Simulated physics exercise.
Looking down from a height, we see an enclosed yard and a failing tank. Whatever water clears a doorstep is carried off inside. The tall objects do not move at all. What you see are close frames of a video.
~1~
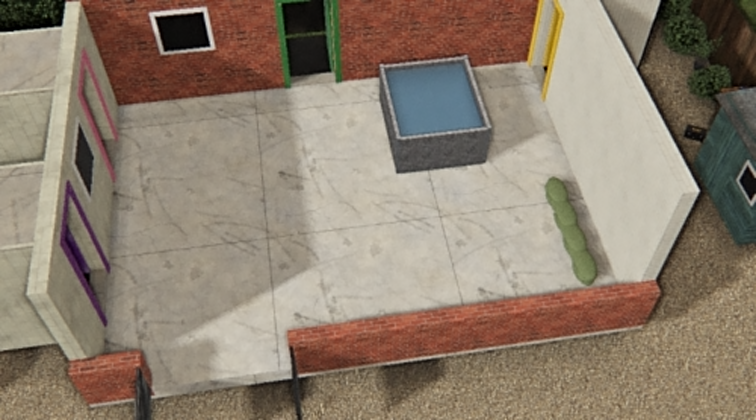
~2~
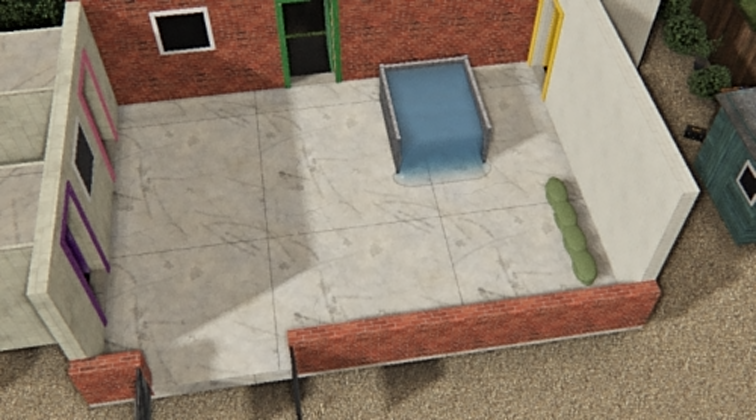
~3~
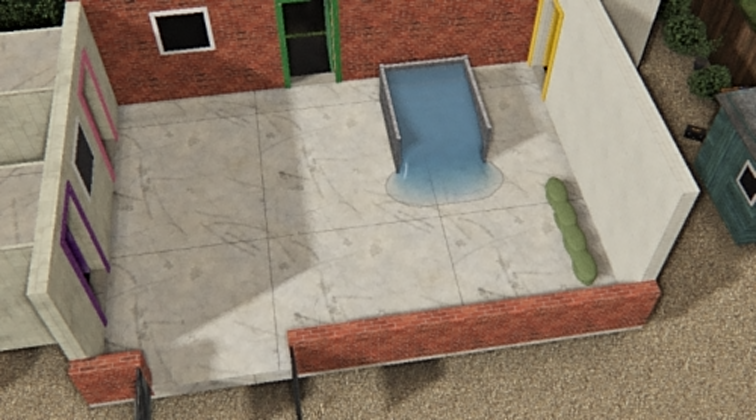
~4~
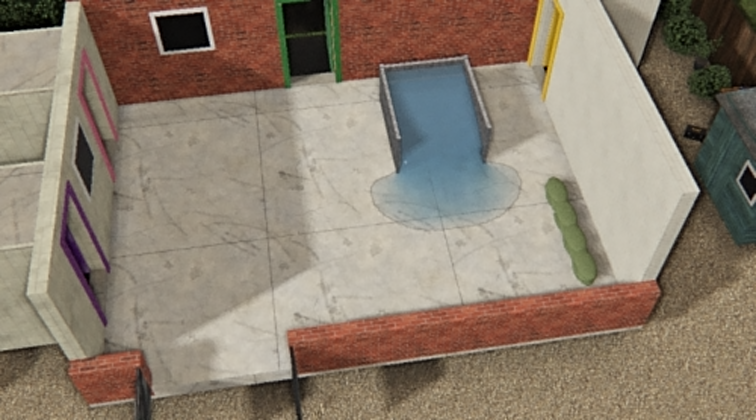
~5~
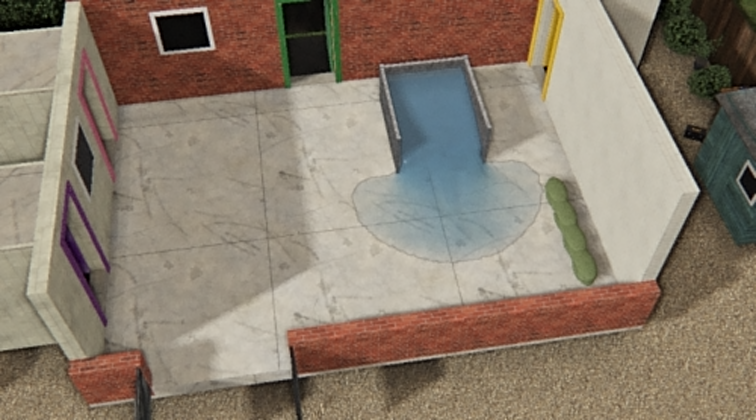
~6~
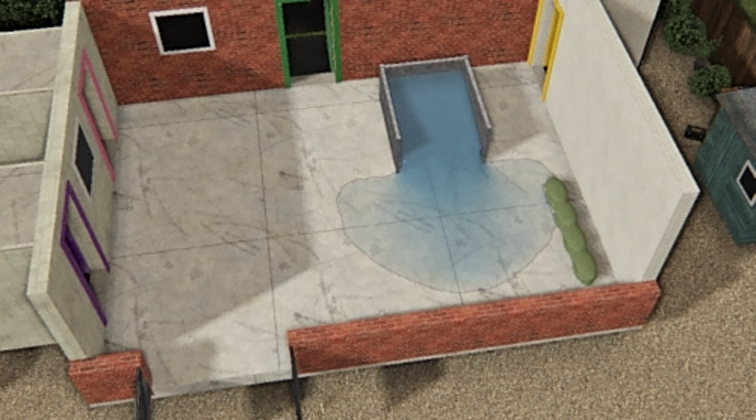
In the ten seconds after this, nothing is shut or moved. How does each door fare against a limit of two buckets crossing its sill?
At the end, purple door: Inside the limit. Green door: Inside the limit. Yellow door: Past the limit. Pink door: Inside the limit.
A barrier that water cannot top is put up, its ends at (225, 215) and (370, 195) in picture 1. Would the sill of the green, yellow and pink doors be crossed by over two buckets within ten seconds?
Here's how it goes: The green one remains below, the yellow one ends up swamped, the pink one remains below.
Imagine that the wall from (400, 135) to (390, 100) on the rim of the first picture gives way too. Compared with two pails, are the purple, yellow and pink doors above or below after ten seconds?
So purple remains below the limit, yellow remains below the limit and pink crosses the limit.
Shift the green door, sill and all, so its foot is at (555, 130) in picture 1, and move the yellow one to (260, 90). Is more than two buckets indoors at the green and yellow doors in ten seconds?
Looking at it, green door fails to reach the limit, and yellow door fails to reach the limit.
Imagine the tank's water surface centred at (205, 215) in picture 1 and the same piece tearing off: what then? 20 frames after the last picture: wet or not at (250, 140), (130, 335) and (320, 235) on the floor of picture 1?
Spared, hit, spared.
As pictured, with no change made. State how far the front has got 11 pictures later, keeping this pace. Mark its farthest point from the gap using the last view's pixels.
I'd put it around (223, 364).
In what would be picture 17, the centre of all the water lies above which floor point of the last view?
Estimate: (455, 240).
A moment on, water covers 30 % of the floor; the purple door not reached, the green door not reached, the yellow door not reached, the pink door not reached.
Next, water covers 35 % of the floor; the purple door not reached, the green door not reached, the yellow door not reached, the pink door not reached.
Then, water covers 45 % of the floor; the purple door not reached, the green door not reached, the yellow door not reached, the pink door not reached.
Later, water covers 75 % of the floor; the purple door wet at the sill, nothing in, the green door not reached, the yellow door under two buckets in, the pink door wet at the sill, nothing in.
In the end, water covers 90 % of the floor; the purple door wet at the sill, nothing in, the green door wet at the sill, nothing in, the yellow door over two buckets in, the pink door wet at the sill, nothing in.
